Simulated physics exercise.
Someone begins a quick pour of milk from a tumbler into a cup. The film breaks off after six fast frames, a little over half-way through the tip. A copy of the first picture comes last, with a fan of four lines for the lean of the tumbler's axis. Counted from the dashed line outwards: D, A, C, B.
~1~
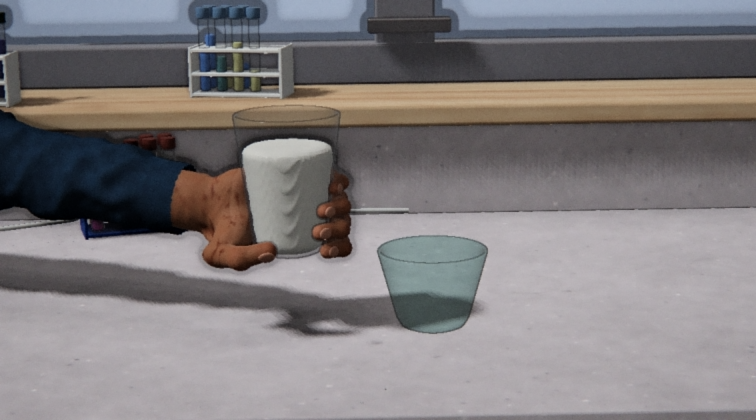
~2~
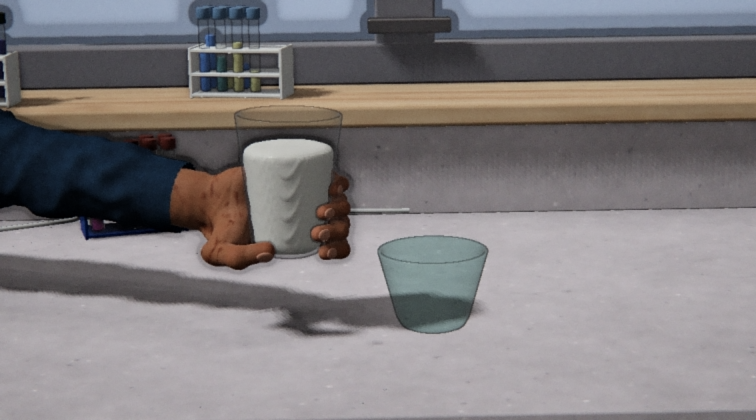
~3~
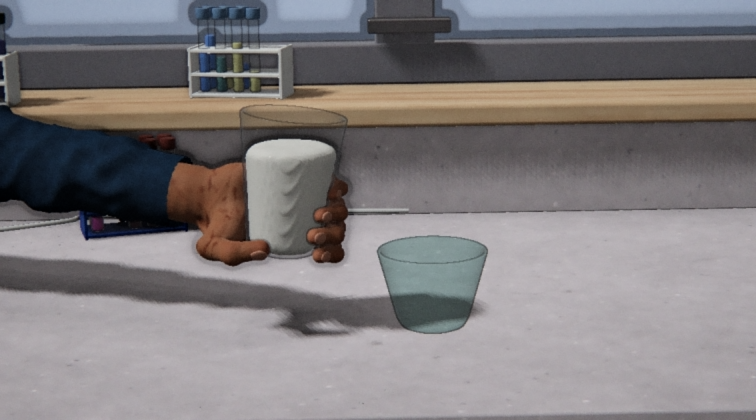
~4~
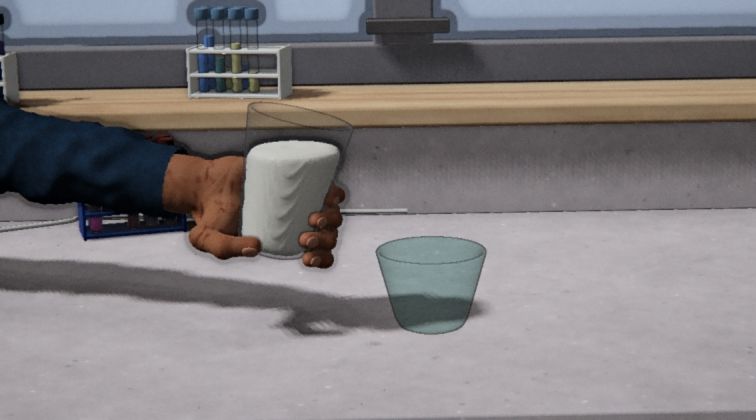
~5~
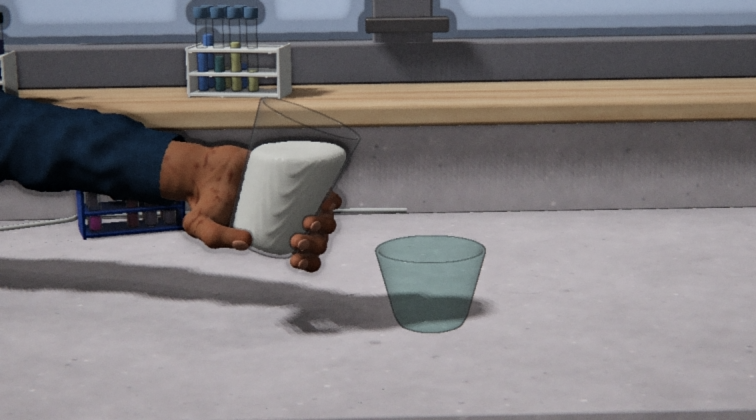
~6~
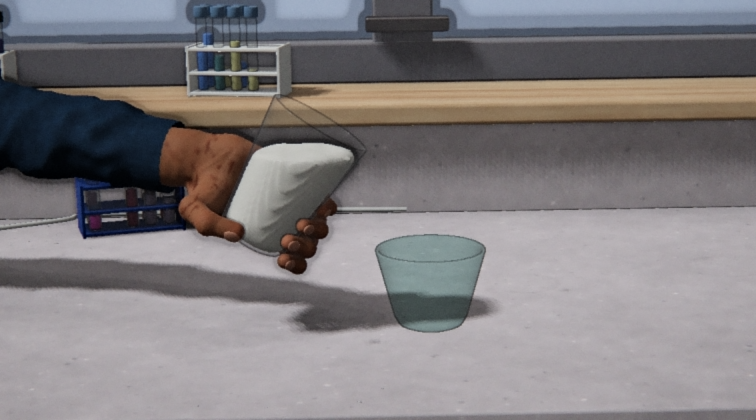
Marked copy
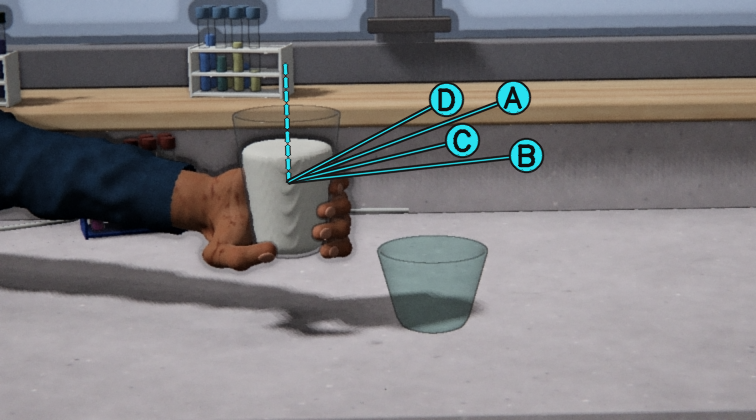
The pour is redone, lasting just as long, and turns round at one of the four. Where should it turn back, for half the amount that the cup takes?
It is A.
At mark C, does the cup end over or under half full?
Over half.
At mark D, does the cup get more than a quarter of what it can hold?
Yes.
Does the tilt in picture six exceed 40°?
No, it does not.
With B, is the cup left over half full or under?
Over.
On the marked copy, A at (497, 103); B at (509, 157); C at (445, 144); D at (431, 106).
Choosing A, the cup ends with about 53 % of what it can hold.
Choosing B, the cup ends with about 84 % of what it can hold; 6 % of the milk is spilt.
Choosing C, the cup ends with about 73 % of what it can hold.
Choosing D, the cup ends with about 35 % of what it can hold.
